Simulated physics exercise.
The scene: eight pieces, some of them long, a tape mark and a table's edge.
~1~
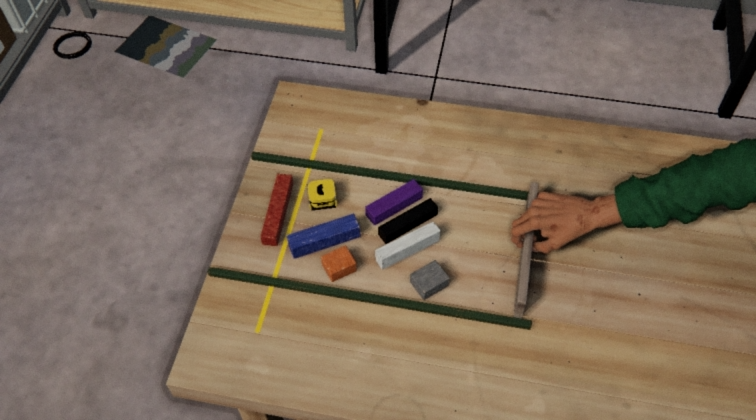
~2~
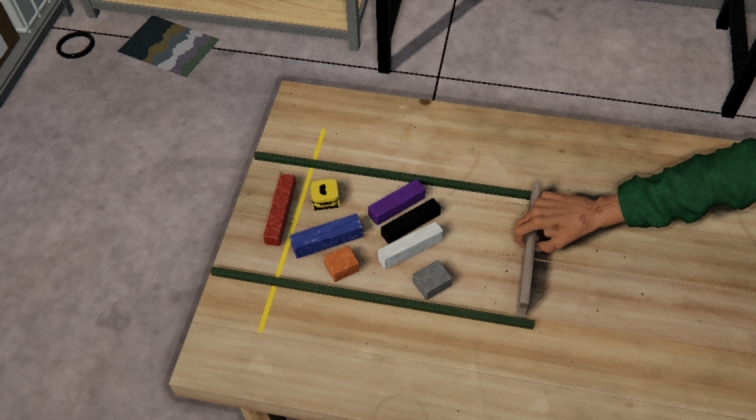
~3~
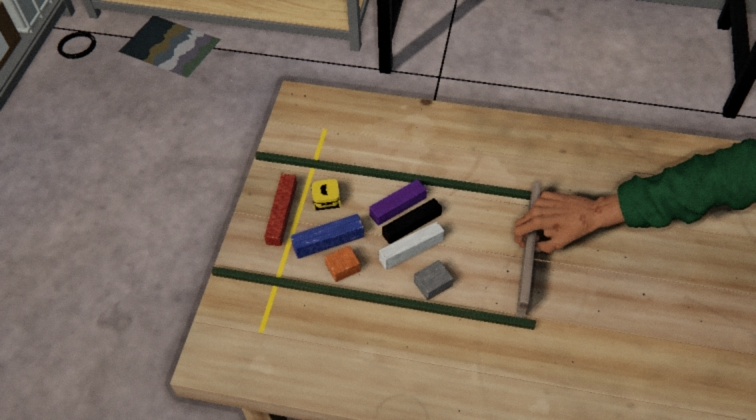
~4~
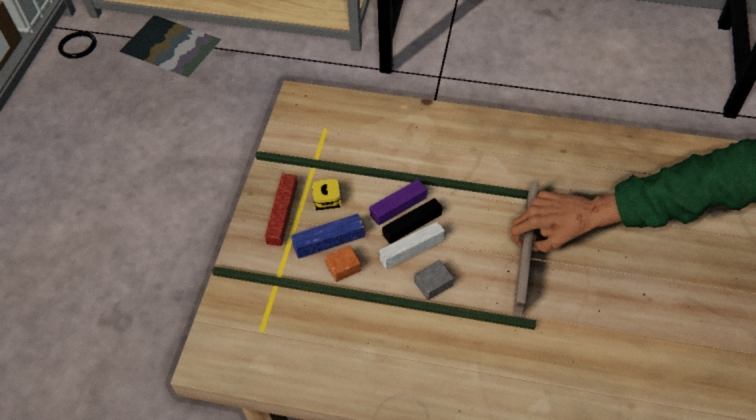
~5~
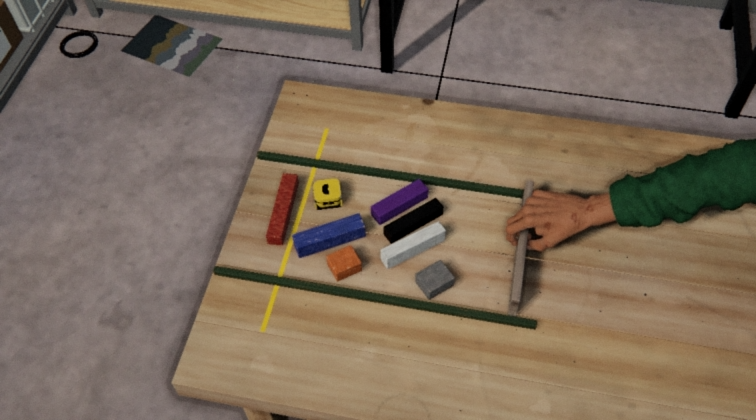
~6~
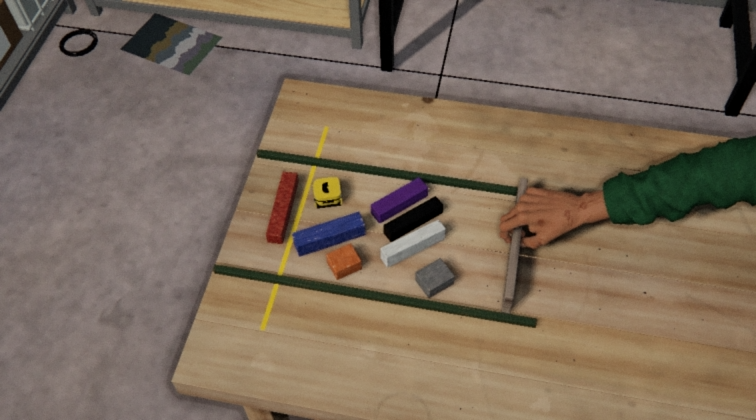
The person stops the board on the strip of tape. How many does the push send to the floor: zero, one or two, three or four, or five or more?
In the end the number that fall off is one or two.
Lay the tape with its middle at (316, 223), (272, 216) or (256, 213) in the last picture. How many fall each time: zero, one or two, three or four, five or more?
In that order: No fall at all; either three or four; more than four.
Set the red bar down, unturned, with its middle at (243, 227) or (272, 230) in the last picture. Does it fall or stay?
In turn it falls; falls.
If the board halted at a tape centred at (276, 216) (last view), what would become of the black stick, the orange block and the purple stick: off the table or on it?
The black stick remains up; the orange block is lost; the purple stick remains up.
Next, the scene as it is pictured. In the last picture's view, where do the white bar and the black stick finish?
The white bar stops around (272, 223); the black stick around (279, 202).
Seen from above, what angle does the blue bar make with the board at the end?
About 25°.
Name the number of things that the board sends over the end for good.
The count is 1.
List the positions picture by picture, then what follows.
The first frame shows red bar (277, 209); yellow case (322, 195); blue bar (324, 236); board (527, 249); tape (292, 222).
The second frame shows yellow case (325, 195); black stick (411, 221).
The third frame shows blue bar (328, 236); orange block (343, 264).
The fourth frame shows red bar (282, 209); board (526, 248).
The fifth frame shows yellow case (328, 195); grey block (435, 280).
The sixth frame shows red bar (283, 207); yellow case (327, 193); blue bar (329, 234); board (515, 244); tape (297, 220).
Early on, none off yet; red bar at rest near (283, 207); yellow case at rest near (327, 193); blue bar at rest near (329, 234).
A while later, none off yet; red bar at rest near (283, 207); yellow case at rest near (327, 193); blue bar travelled a little near (319, 230).
Further along, none off yet; red bar travelled a little near (262, 199); yellow case travelled well along near (295, 175); blue bar travelled about its own width near (268, 225).
Finally, the number that fall off is one or two; lost, red bar.
